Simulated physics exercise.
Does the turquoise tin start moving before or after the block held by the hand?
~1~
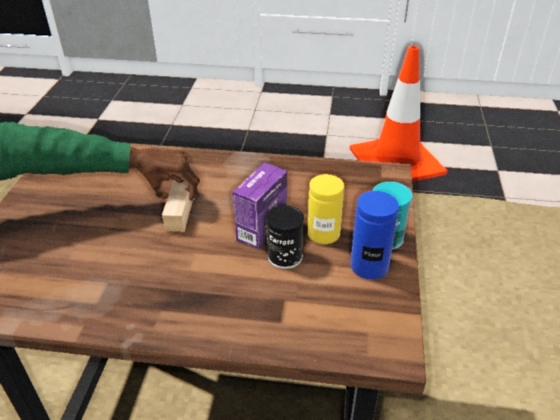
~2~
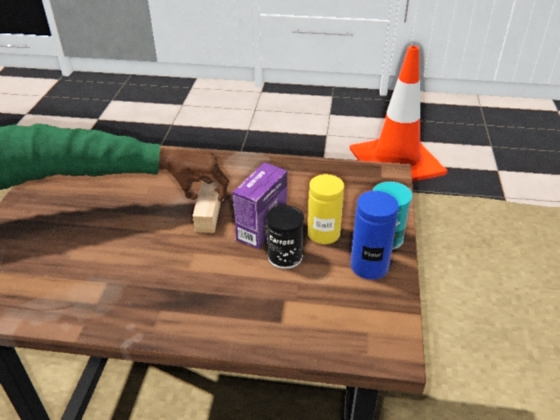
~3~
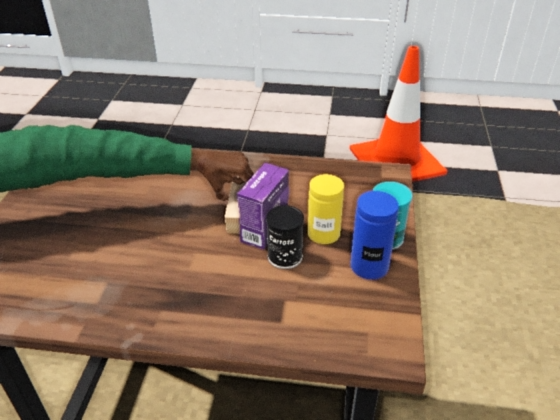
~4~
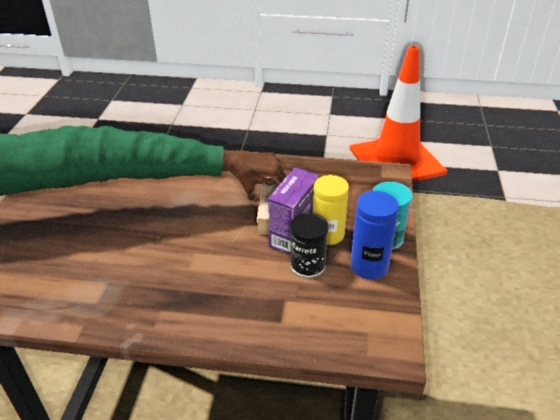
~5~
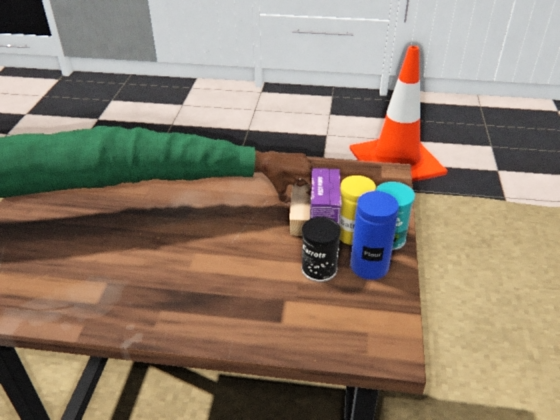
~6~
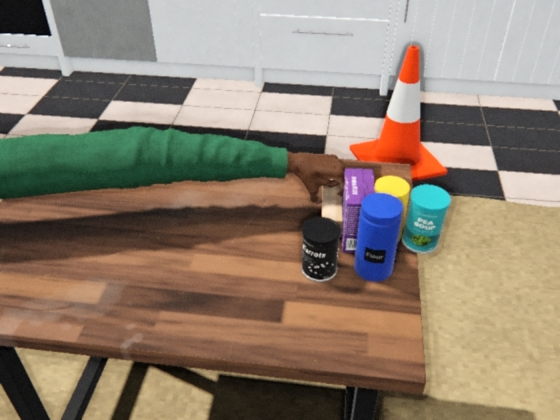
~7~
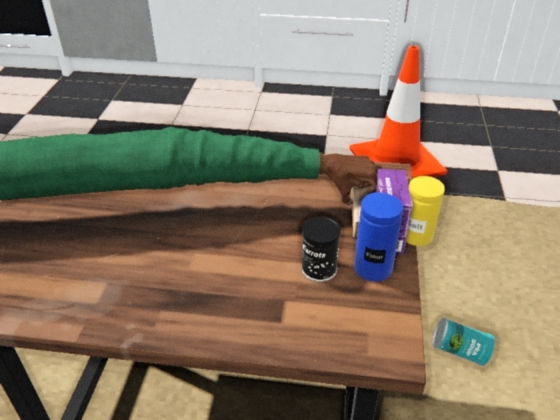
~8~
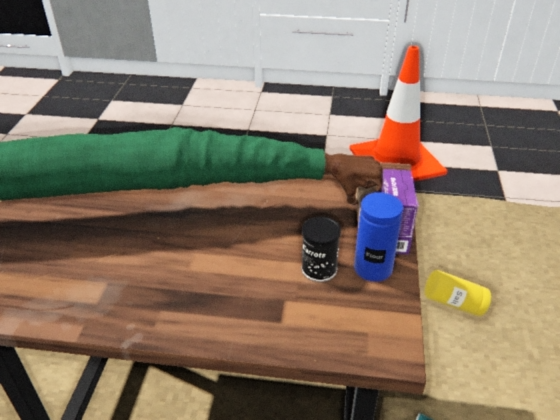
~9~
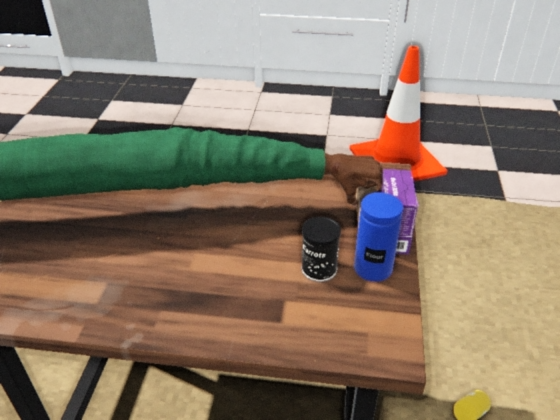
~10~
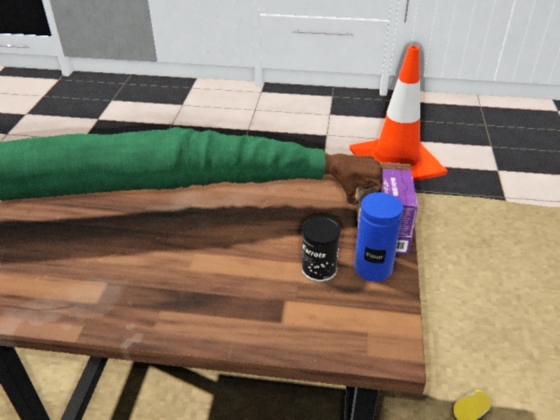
The turquoise tin starts moving after the block. The hand is already sliding the block to the right while the tin still stands in its place.
